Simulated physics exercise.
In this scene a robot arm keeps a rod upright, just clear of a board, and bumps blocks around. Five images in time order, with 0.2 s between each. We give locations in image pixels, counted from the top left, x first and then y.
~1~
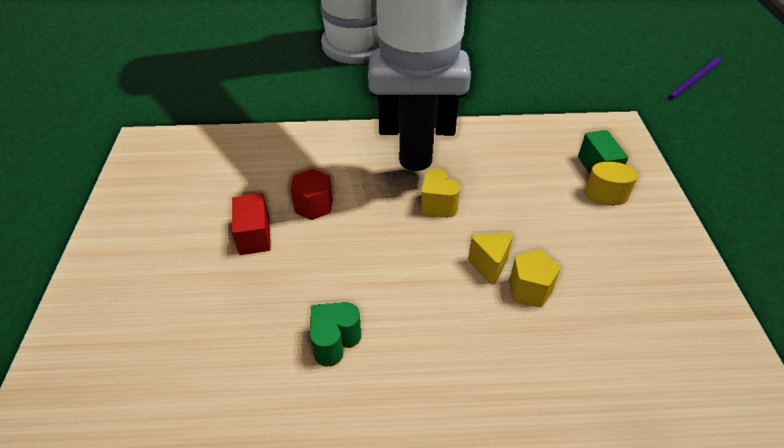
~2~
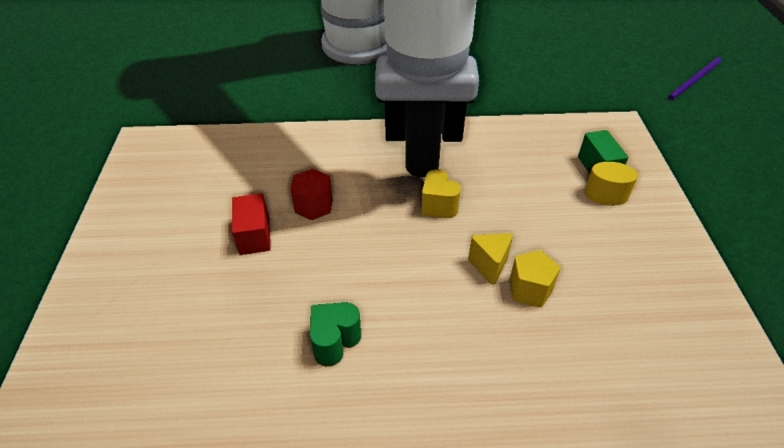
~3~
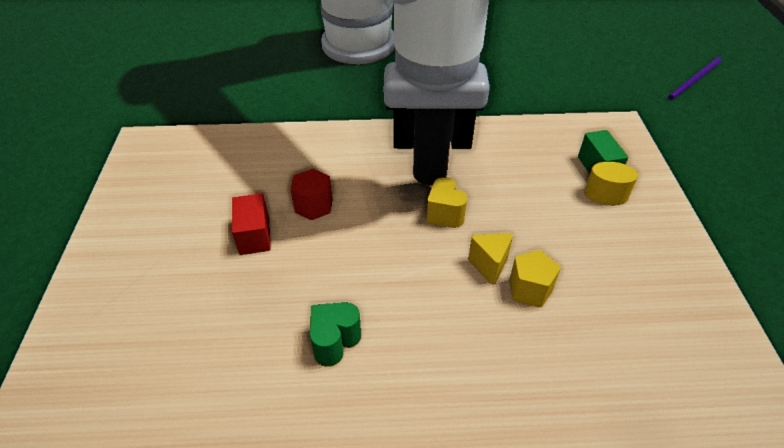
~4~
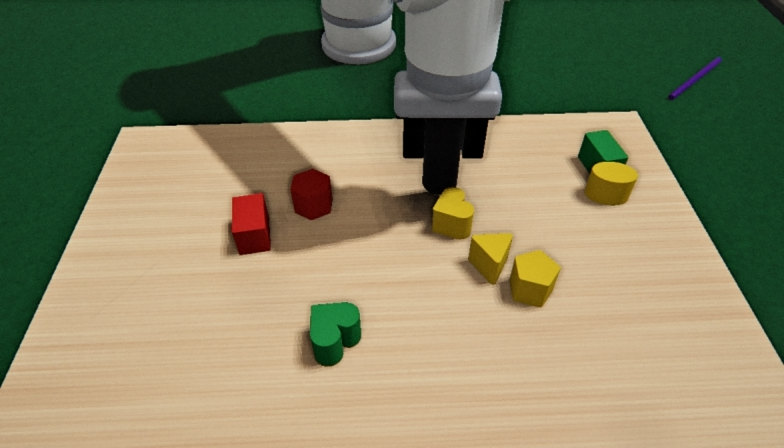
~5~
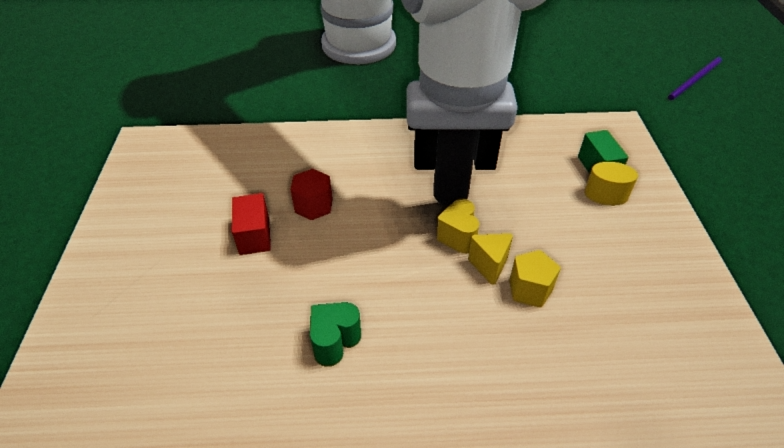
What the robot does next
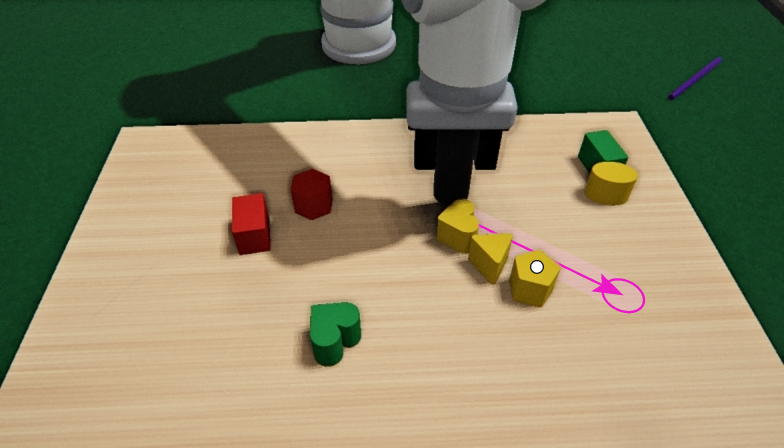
A robot arm lowered its black rod behind the yellow heart on a wooden board, then nudged the heart a short way forward and right, close beside the yellow triangle, while the other blocks stayed still.
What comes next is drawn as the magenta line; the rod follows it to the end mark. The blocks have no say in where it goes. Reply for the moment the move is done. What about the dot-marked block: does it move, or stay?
It holds its position.
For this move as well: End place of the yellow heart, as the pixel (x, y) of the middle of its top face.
For the centre of its top, I'd go with (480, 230).
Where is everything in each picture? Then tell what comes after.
In the first picture, tip of the rod at (416, 161), middles of tops, yellow heart at (440, 183), yellow triangular piece at (494, 244), yellow pentagon at (537, 267).
In the second picture, rod at (422, 167), nothing pushed.
In the third picture, rod at (430, 174), yellow heart at (447, 192).
In the fourth picture, rod at (439, 183), yellow heart at (454, 203).
In the fifth picture, rod at (451, 194), yellow heart at (461, 215), yellow triangular piece at (494, 244), yellow pentagon at (537, 267).
The line goes straight from (449, 211) to (623, 295); the dot is on the yellow pentagon.
One third of the way, rod at (506, 220); yellow heart at (480, 230), turned 85° clockwise; yellow triangular piece at (493, 253), turned 15° anticlockwise.
Two thirds of the way, rod at (566, 248); yellow heart at (480, 230), turned 85° clockwise; yellow triangular piece at (493, 253), turned 15° anticlockwise.
At the end, rod at (632, 279); yellow heart at (480, 230), turned 85° clockwise; yellow triangular piece at (493, 253), turned 15° anticlockwise; yellow pentagon unmoved.
